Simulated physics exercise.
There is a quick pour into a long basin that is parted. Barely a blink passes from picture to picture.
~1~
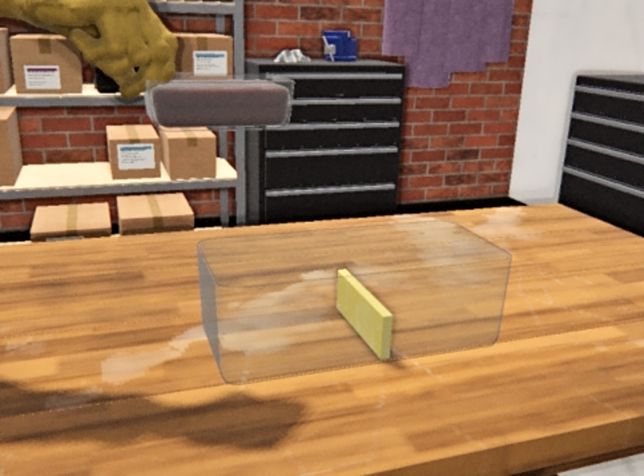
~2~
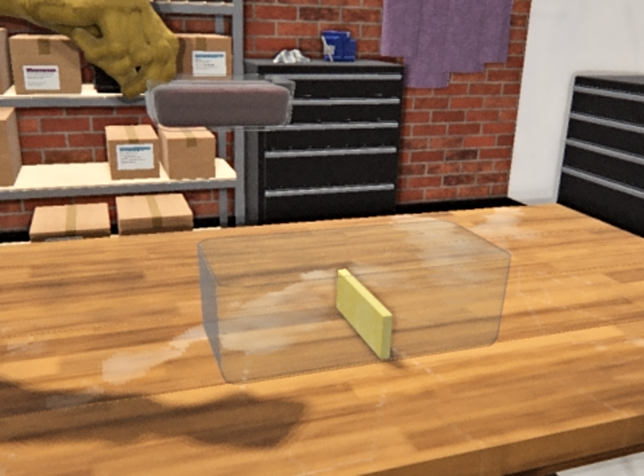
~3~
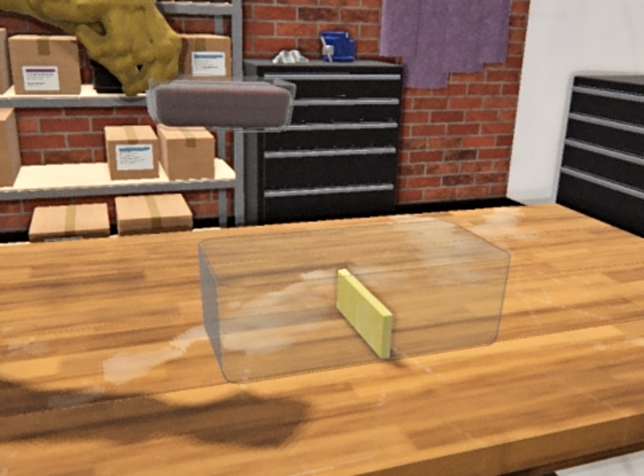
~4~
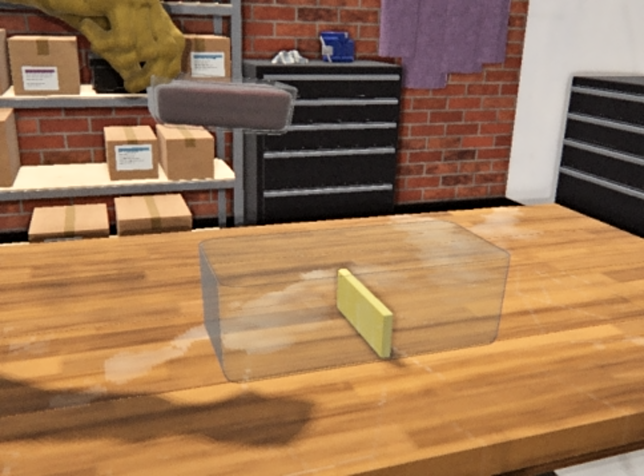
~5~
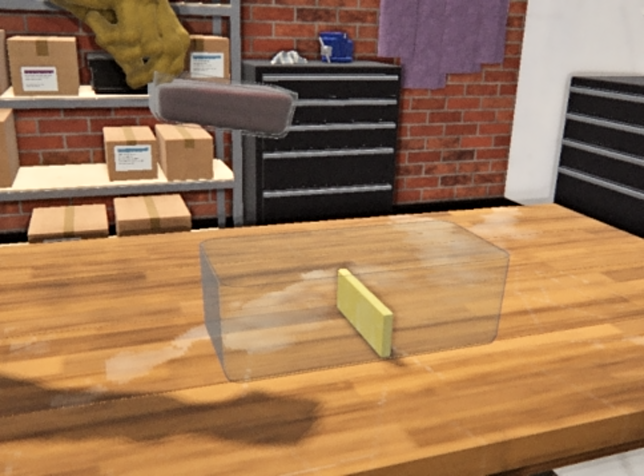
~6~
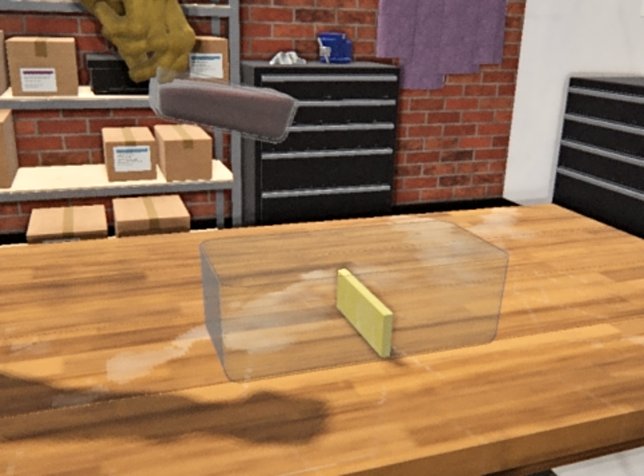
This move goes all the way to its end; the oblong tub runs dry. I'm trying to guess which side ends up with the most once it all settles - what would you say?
Heavier on the left.
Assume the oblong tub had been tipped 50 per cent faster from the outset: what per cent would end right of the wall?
Around 5 percent.
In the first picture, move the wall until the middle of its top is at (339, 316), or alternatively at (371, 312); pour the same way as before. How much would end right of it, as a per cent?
About 55 % and 15 %.
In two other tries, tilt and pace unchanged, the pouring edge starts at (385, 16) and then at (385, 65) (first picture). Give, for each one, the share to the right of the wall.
It comes out at around 85 percent and then around 85 percent.
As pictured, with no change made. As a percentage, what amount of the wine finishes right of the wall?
Something like 5 per cent, roughly.
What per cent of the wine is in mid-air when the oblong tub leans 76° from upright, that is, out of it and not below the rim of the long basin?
Estimate: Some 60 per cent.
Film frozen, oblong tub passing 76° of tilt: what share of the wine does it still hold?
Roughly 15 percent remains at that point.
A moment on, the tilt is 76° and 14 per cent is still to pour, 27 is left of the wall and 0 right of it.
Next, the tilt is 108° and 1 per cent is still to pour, 91 is left of the wall and 1 right of it.
Then the tilt is 110° and 0 per cent is still to pour, 94 is left of the wall and 3 right of it.
Later the tilt is 110° and 0 per cent is still to pour, 94 is left of the wall and 3 right of it.
In the end 94 per cent lies left of the wall, 3 right of it and 3 outside.
